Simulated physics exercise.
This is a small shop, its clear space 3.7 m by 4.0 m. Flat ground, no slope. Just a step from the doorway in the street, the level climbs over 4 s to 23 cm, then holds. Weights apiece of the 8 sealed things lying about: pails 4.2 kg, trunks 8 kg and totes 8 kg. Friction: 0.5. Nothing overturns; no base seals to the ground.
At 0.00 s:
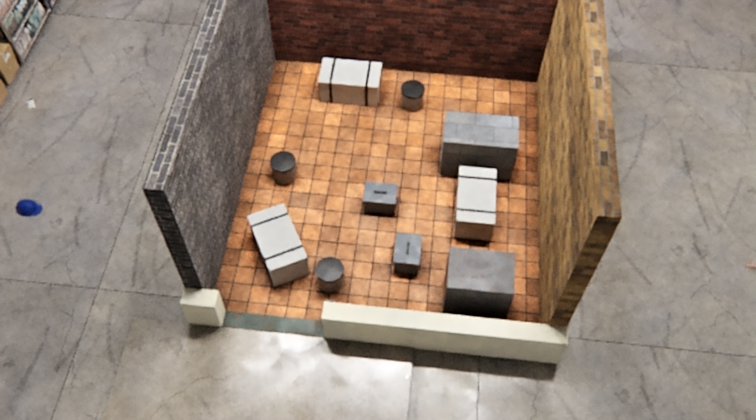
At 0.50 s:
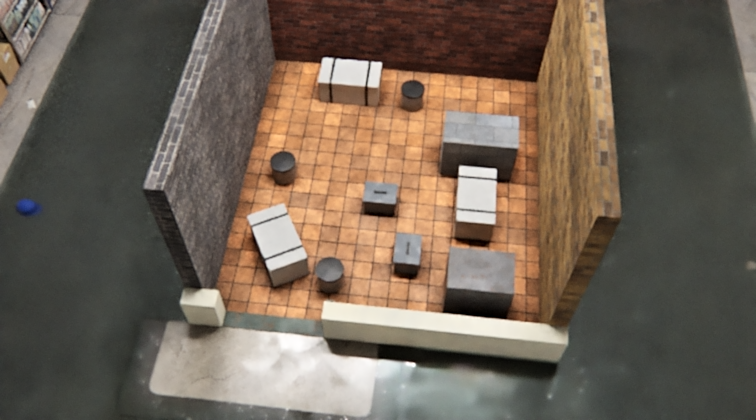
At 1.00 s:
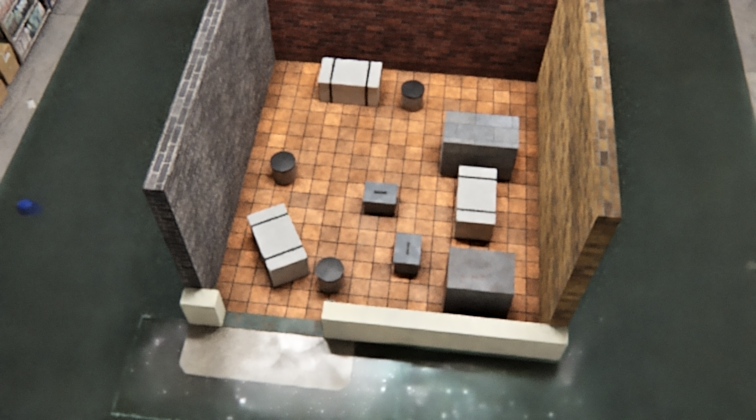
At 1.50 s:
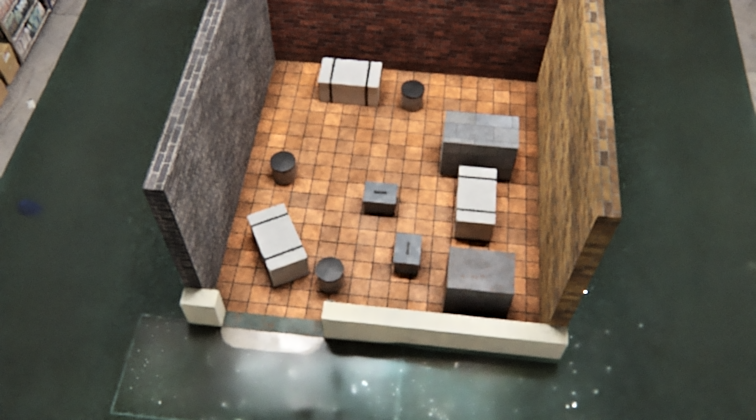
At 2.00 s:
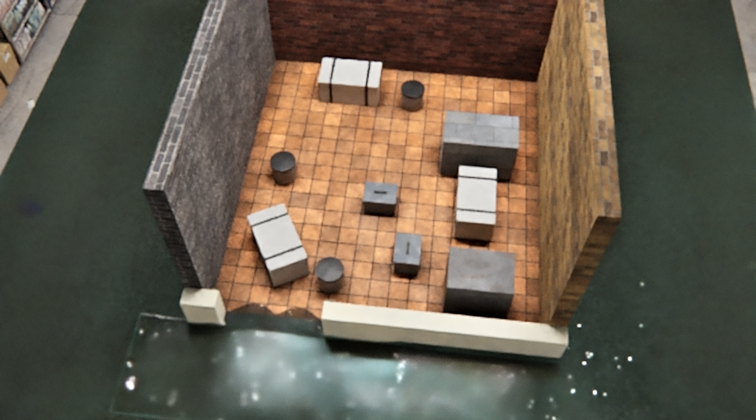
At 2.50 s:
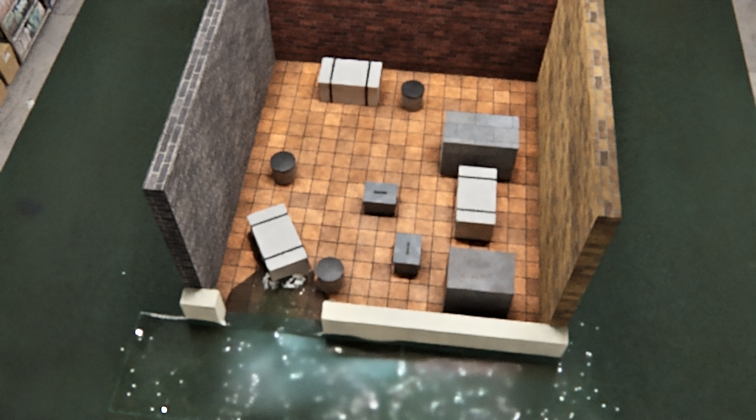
Dark green water spreading around a small walled shop with a tiled floor, then rippling through the doorway beside unmoved boxes.
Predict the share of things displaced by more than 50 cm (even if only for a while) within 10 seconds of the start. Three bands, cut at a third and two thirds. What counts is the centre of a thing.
It falls in the high range.
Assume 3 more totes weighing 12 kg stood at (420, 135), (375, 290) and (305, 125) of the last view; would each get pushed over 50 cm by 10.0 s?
Order as asked - exceeds the limit, falls below the limit, exceeds the limit.
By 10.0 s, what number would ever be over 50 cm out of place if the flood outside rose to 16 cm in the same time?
Then it comes to 4.
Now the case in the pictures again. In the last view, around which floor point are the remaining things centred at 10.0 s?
Close to pixel (417, 174).
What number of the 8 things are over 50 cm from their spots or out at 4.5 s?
The count is 1.
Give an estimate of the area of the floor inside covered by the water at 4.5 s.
Near 6.0 m2 in all.
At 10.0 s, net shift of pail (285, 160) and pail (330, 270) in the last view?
In that order: 120 cm, 50 cm.
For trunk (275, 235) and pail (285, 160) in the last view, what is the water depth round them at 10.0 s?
I'd put it at 12 cm and 14 cm respectively.
After 3.5 s 0 of 8 are over 50 cm from their spots; 0 afloat.
After 4.5 s 1 of 8 are over 50 cm from their spots; 1 afloat.
After 7.0 s 5 of 8 are over 50 cm from their spots; 3 afloat.
After 10.0 s 6 of 8 are over 50 cm from their spots, and 6 have been at some point; 6 afloat.
